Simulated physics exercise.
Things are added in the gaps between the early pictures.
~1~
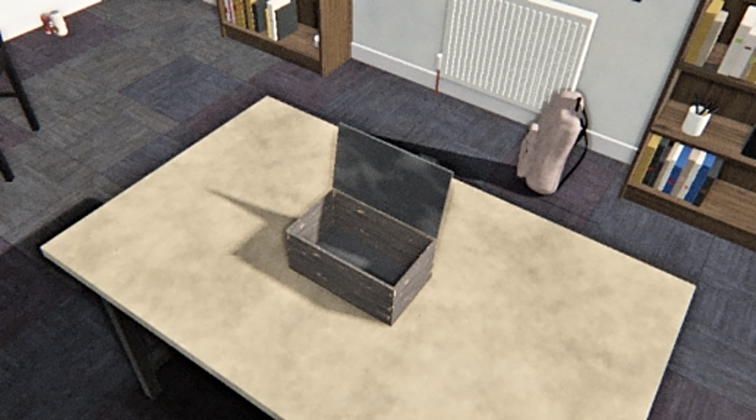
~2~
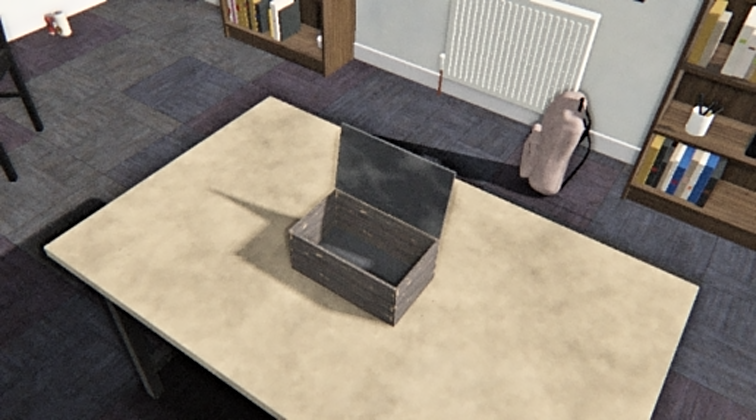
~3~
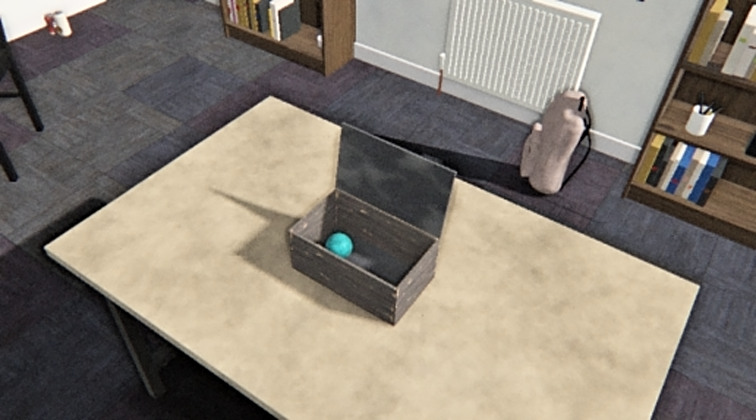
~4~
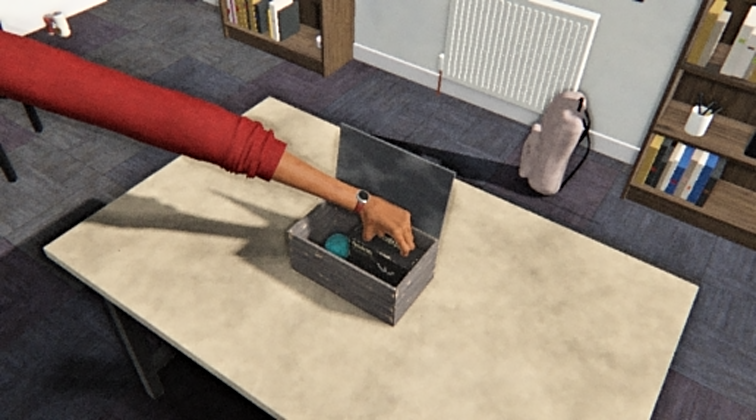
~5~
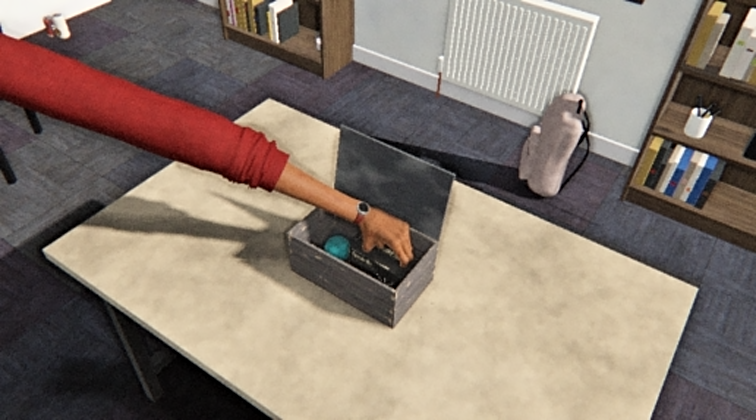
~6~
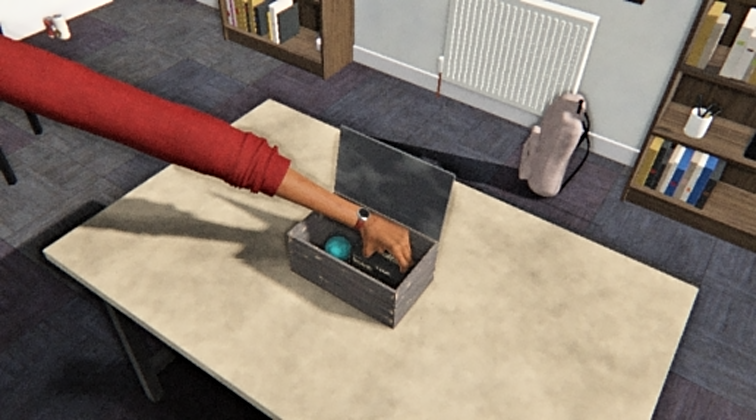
In a carpeted room with a radiator and bookshelves along the back, a pale table is seen from above at an angle. An open wooden box, dark grey-brown with its lid raised, sits at the table's centre, and a pinkish bag leans by the wall. A teal ball appears inside the box, then a red-sleeved arm reaches from the left and lowers a black carton beside it.
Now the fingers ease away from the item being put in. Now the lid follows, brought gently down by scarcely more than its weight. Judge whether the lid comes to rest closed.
It does.
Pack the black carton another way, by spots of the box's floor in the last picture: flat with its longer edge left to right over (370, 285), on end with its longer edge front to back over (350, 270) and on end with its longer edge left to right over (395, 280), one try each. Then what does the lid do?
Try 1: Lid goes down; try 2: Lid goes down; try 3: Lid stays raised.
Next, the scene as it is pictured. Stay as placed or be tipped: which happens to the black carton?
At the finish it holds its orientation.
Then, 1.20 s past the last view, lid starting down.
Then, 1.60 s past the last view, lid 56° above the rim.
Then, 1.80 s past the last view, lid 35° above the rim.
Then, 2.00 s past the last view, lid 8° above the rim.
Finally, lid shut; both still in place. Final places as the last picture's camera would see them, black carton near (385, 269).
